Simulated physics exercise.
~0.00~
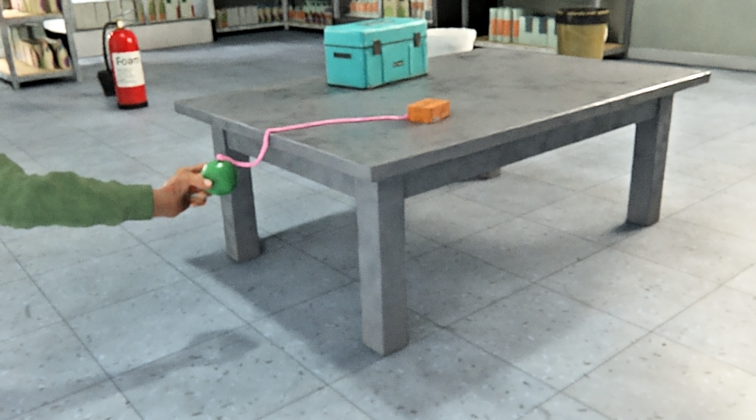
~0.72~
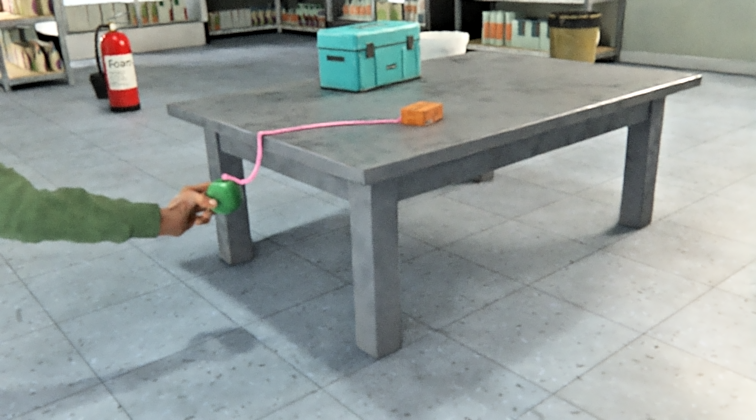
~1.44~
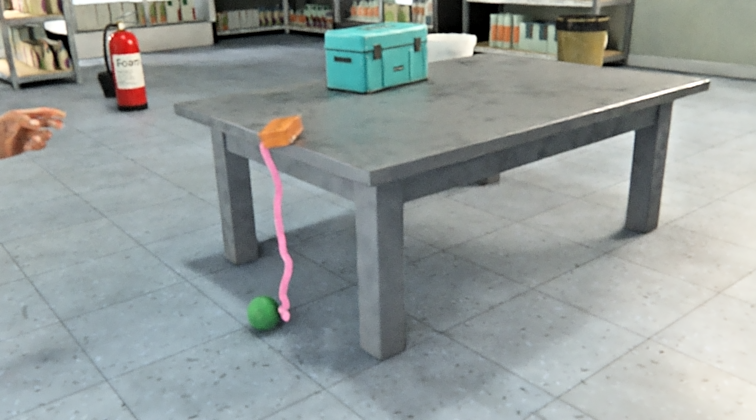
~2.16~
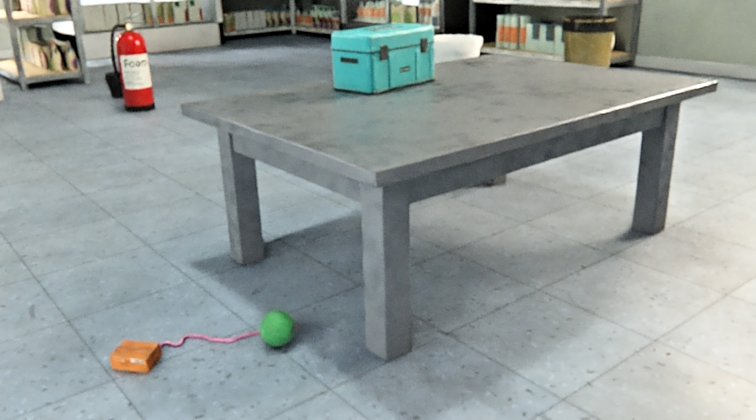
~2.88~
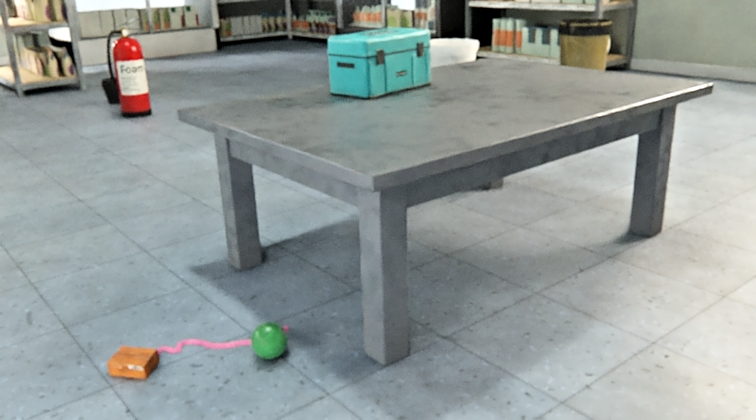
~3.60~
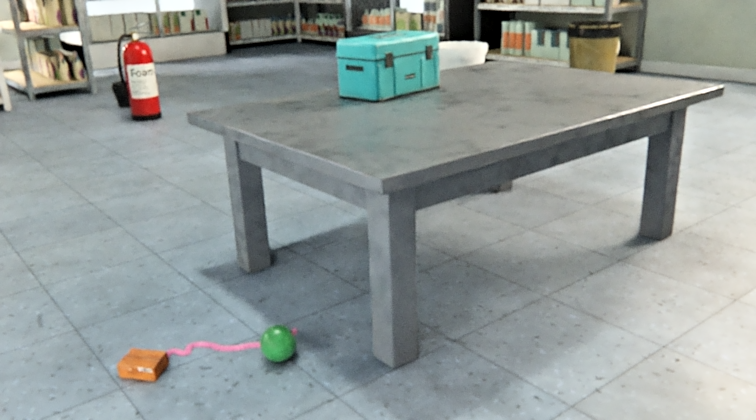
Hand releasing a green ball tied by pink ribbon to an orange box, the ball dropping and dragging the box to the floor.
